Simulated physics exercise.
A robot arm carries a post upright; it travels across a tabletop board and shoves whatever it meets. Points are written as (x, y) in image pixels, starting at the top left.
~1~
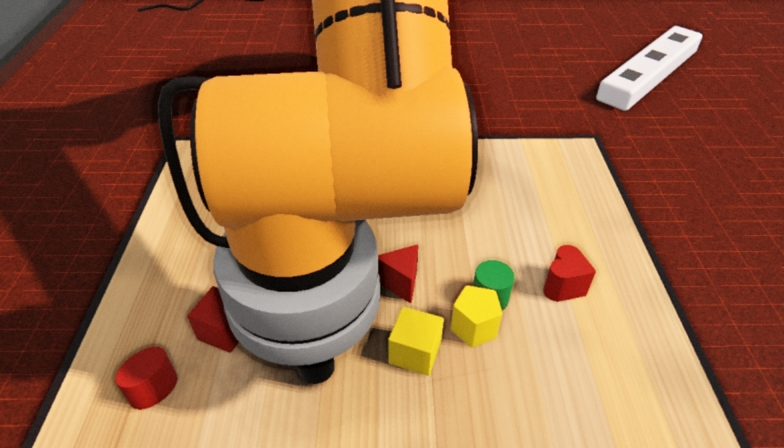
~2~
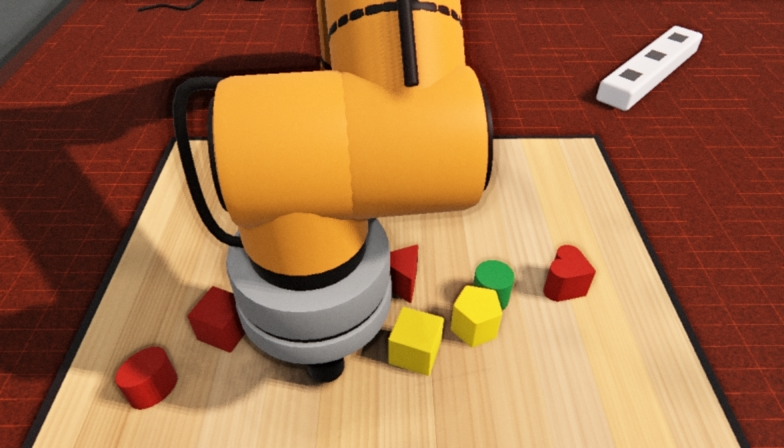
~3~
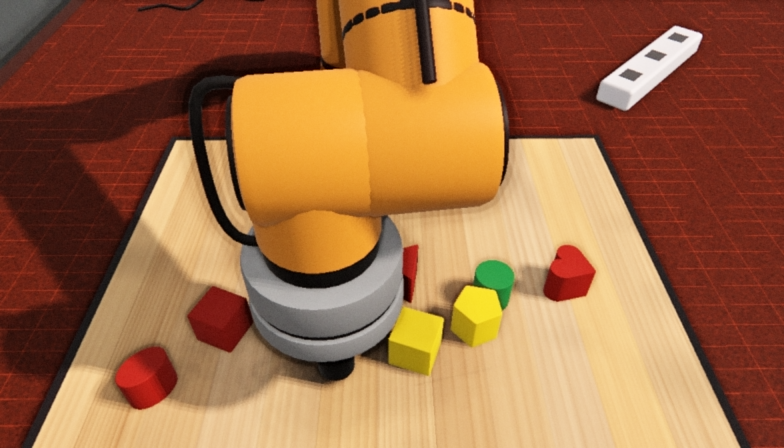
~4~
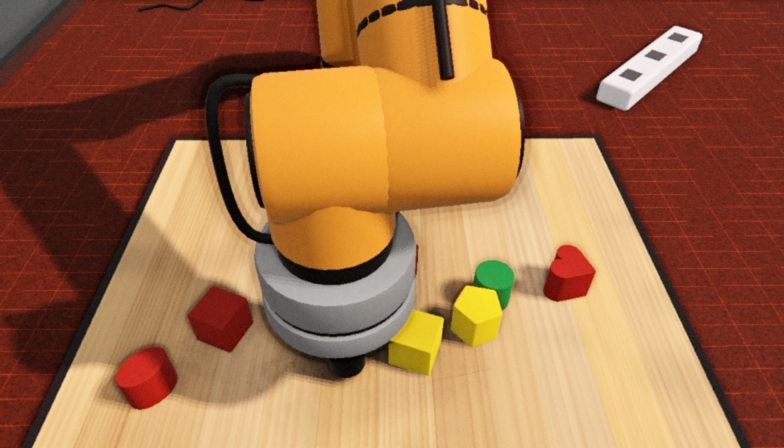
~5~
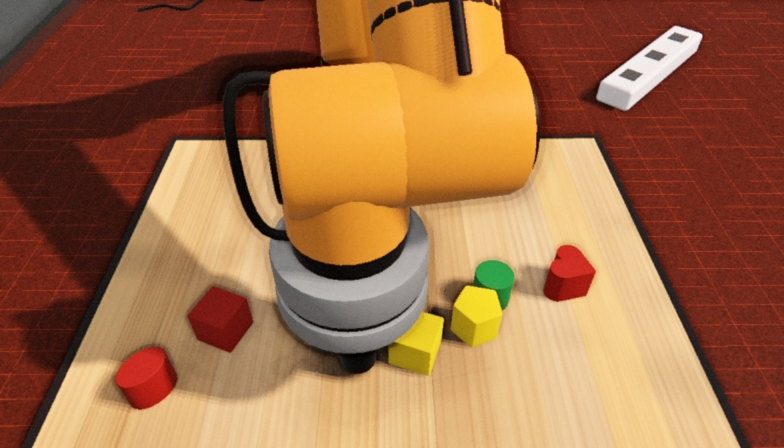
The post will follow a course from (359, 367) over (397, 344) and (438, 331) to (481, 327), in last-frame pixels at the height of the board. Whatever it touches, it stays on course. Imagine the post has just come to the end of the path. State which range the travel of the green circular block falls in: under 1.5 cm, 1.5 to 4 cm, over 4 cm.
The shift is below 1.5 cm.
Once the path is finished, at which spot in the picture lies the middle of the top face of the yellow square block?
My best guess is (479, 340).
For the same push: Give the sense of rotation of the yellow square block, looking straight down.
With the clock.
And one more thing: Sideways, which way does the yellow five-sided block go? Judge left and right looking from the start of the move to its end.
It is displaced to the right.
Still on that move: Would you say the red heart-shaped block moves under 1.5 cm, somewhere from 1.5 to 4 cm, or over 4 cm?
Result: Under 1.5 cm.
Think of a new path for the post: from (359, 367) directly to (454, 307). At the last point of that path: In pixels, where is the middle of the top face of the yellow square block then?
I'd place it at (455, 329), taking the centre of its top.
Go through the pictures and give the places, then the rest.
Post tip (317, 368); block tops, red triangle (401, 259); yellow square block (416, 329); yellow five-sided block (479, 303); green circular block (495, 274); red heart-shaped block (571, 262), in the first frame.
Post (327, 367); blocks unchanged, in the second frame.
Post (337, 365); blocks unchanged, in the third frame.
Post (348, 363); blocks unchanged, in the fourth frame.
Post (358, 359); red triangle hidden; yellow square block (416, 329); yellow five-sided block (479, 303); green circular block (495, 274); red heart-shaped block (571, 262), in the fifth frame.
What follows on the original path. One third of the way, post (397, 336); yellow square block (437, 326).
Two thirds of the way, post (441, 322); yellow square block (467, 335), turned 25° clockwise; yellow five-sided block (485, 303).
At the end, post (483, 319); red triangle in place; yellow square block (479, 340), turned 55° clockwise; yellow five-sided block (527, 303); green circular block (496, 271); red heart-shaped block in place.
